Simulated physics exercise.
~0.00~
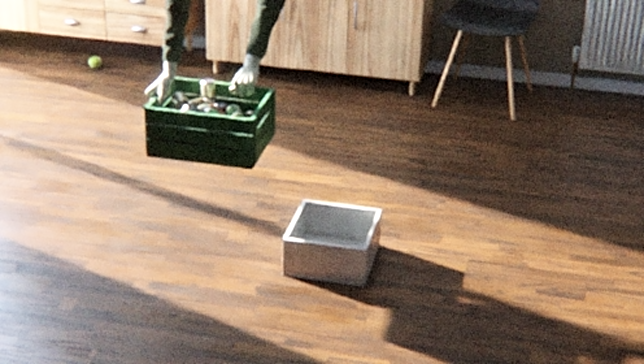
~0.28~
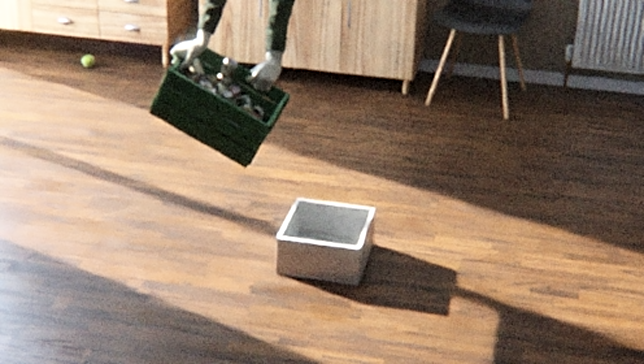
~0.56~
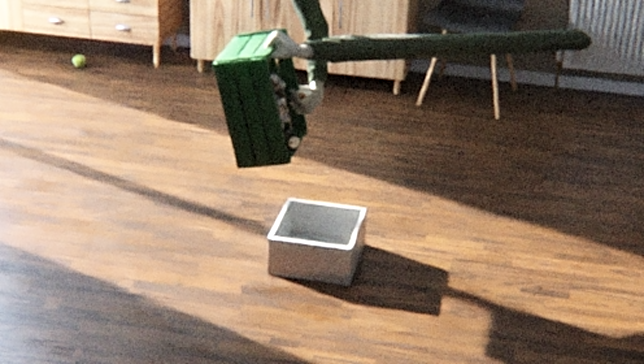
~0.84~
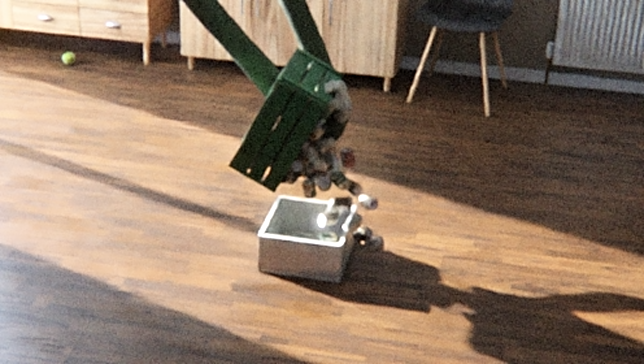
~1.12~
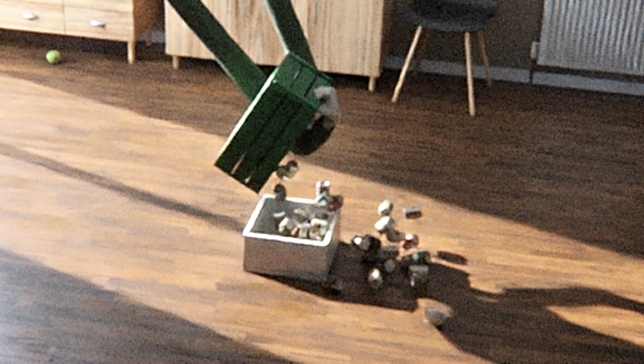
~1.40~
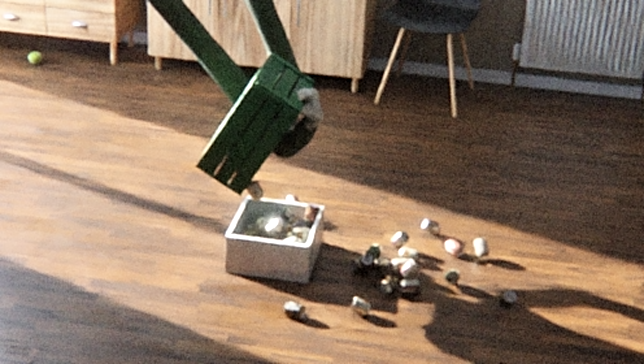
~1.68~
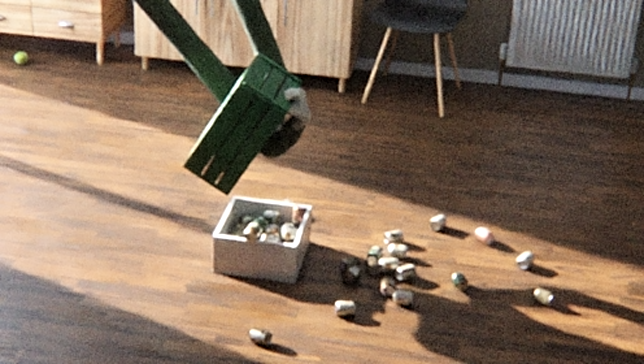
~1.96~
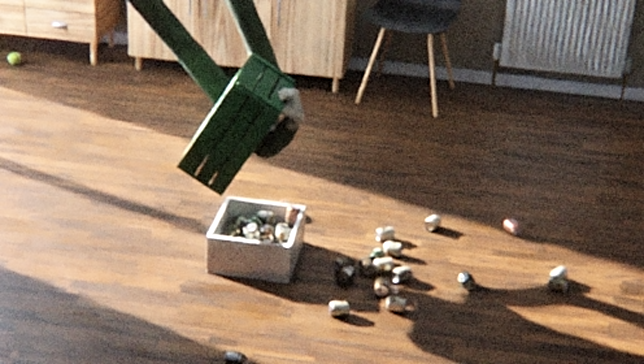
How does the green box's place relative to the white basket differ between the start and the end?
At the start the green box is held level, up and to the left of the white basket. At the end it is steeply tipped and almost directly above the basket.
Worker's hands tipping a green box of small cans over a white basket, some landing inside and others scattering across the floor.
